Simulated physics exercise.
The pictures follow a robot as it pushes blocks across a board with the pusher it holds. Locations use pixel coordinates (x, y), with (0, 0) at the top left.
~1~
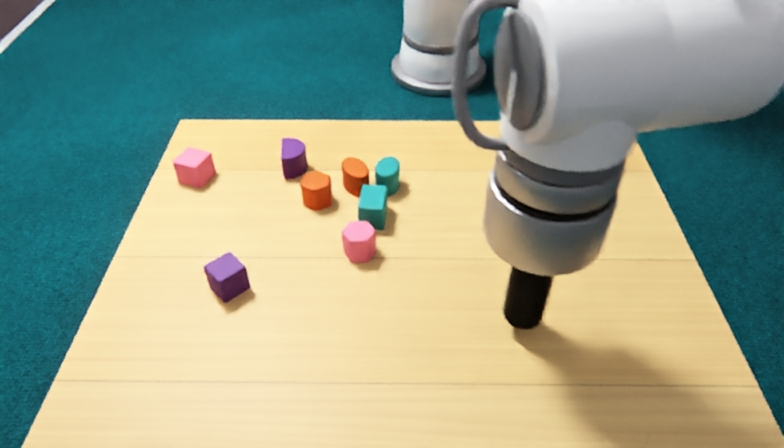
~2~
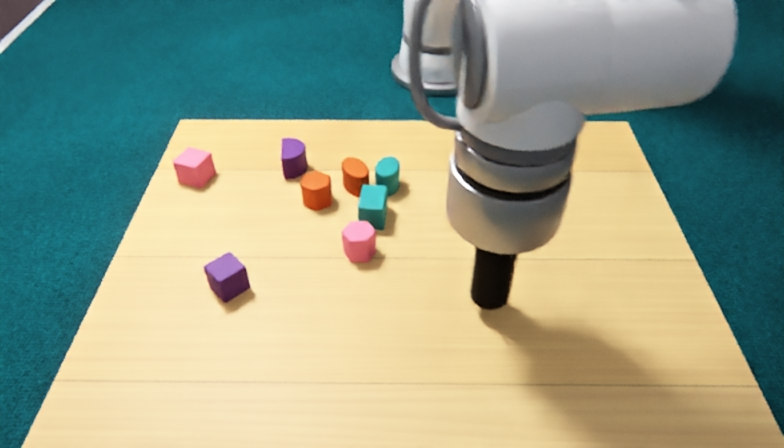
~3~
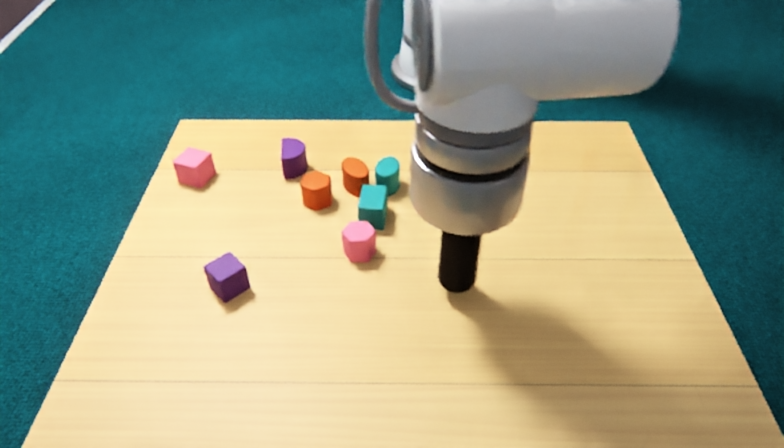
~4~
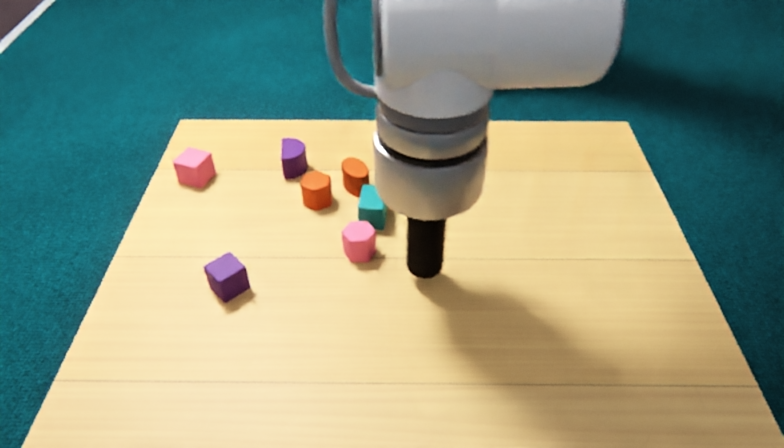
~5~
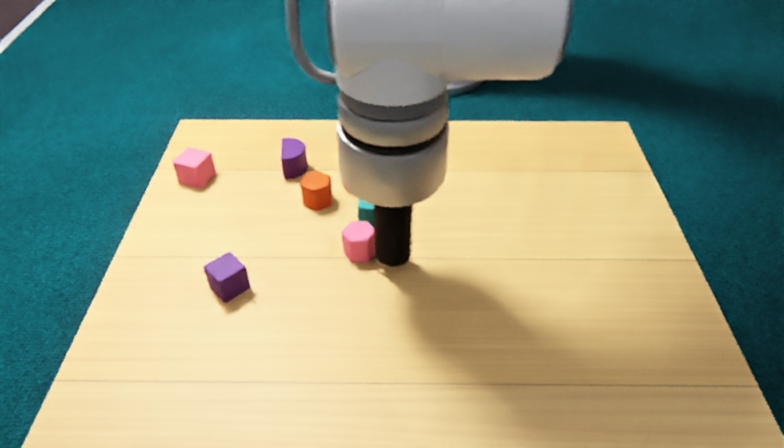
At the start, a white robot arm holds a black pusher over the right side of a wooden board scattered with small pink, purple, orange and teal blocks. The arm moves steadily left and slightly away, bringing the pusher beside the pink hexagonal block, while the blocks stay still.
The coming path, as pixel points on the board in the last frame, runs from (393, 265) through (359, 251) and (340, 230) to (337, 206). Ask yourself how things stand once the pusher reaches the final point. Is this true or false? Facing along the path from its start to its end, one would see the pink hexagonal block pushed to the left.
Verdict: True.
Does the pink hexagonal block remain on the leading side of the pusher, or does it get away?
In the end it is beside or behind the pusher.
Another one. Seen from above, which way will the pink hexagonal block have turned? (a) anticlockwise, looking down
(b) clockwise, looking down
a
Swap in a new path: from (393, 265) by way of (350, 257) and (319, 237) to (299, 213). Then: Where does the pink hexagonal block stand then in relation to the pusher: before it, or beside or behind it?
The pusher should keep driving it forward.
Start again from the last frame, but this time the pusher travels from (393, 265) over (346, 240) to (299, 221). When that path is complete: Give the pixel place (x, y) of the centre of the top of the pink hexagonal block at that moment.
Final place: (266, 194).
On the path given first. One third of the way, pusher at (358, 241); pink hexagonal block at (330, 219).
Two thirds of the way, pusher at (339, 220); pink hexagonal block at (306, 203), turned 30° anticlockwise.
At the end, pusher at (336, 196); orange hexagonal block at (311, 174), turned 30° anticlockwise; pink hexagonal block at (302, 198), turned 70° anticlockwise; turquoise rectangle unmoved.
